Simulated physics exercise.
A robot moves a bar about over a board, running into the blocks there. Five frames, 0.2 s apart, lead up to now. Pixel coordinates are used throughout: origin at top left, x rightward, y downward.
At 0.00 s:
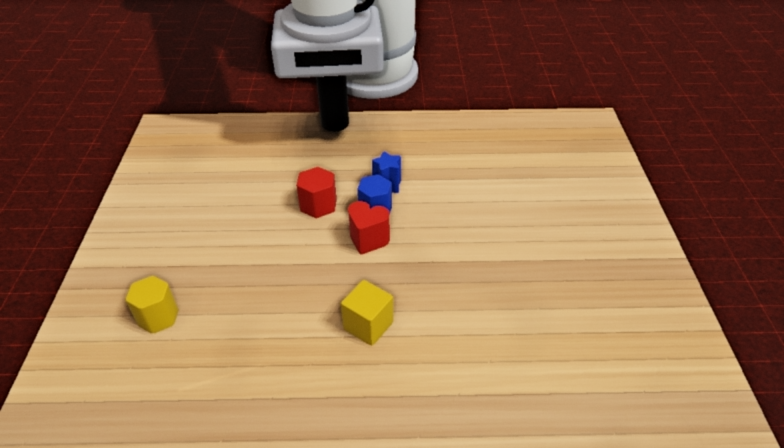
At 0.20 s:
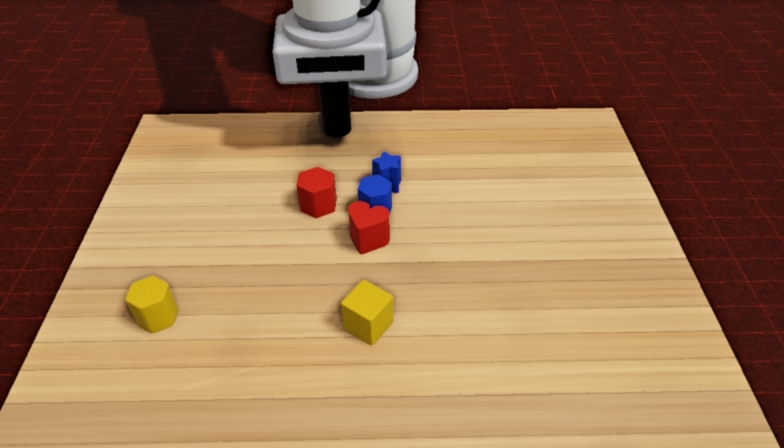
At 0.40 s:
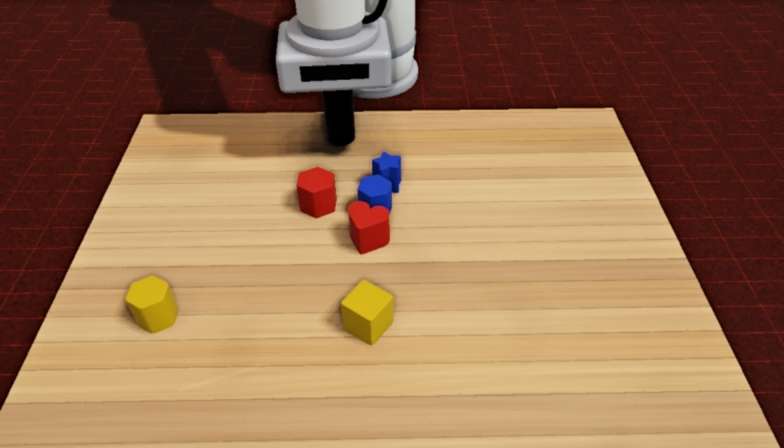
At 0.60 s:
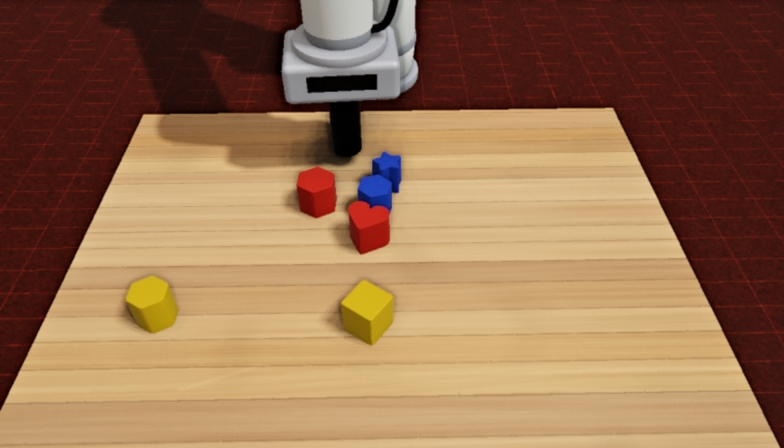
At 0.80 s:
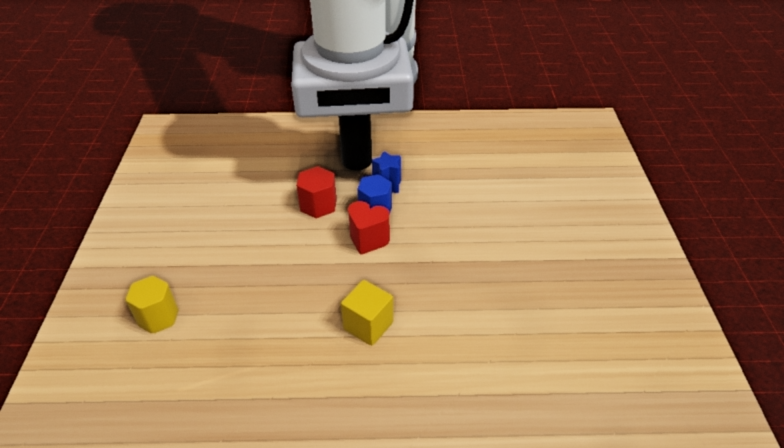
A robot arm lowered its black bar slowly down the wooden board, drifting slightly right toward the blue star and coming in close beside it, while the red, blue and yellow blocks all stayed still.
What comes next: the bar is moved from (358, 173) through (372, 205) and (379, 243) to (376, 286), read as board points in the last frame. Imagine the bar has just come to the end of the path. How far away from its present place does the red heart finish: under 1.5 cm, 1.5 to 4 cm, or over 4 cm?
Its displacement is above 4 cm.
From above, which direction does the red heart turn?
Overhead view: Clockwise.
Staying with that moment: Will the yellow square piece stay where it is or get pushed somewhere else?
If the bar follows that path, the yellow square piece ends up shifted.
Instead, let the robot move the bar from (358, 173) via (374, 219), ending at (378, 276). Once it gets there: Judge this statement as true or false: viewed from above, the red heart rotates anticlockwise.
That claim is false.
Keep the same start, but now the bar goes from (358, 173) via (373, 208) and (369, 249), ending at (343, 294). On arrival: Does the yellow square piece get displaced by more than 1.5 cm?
Yes, that is how it ends up.
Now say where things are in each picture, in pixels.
Bar's lower end at (335, 124); yellow square piece at (367, 299); red heart at (367, 214); blue six-sided block at (375, 185); blue star block at (387, 160), in the first frame.
Bar at (337, 130); blocks still, in the second frame.
Bar at (341, 138); blocks still, in the third frame.
Bar at (347, 148); blocks still, in the fourth frame.
Bar at (357, 162); yellow square piece at (367, 299); red heart at (367, 214); blue six-sided block at (375, 185); blue star block at (387, 160), in the fifth frame.
On the path given first. One third of the way, bar at (372, 193); red heart at (368, 219); blue six-sided block at (381, 200); blue star block at (395, 168), turned 75° anticlockwise.
Two thirds of the way, bar at (378, 231); red heart at (364, 245), turned 55° clockwise; blue six-sided block at (395, 238), turned 15° anticlockwise; blue star block at (395, 168), turned 75° anticlockwise.
At the end, bar at (375, 274); yellow square piece at (358, 309), turned 45° anticlockwise; red heart at (339, 279), turned 120° clockwise; blue six-sided block at (411, 266), turned 65° anticlockwise; blue star block at (395, 168), turned 75° anticlockwise.
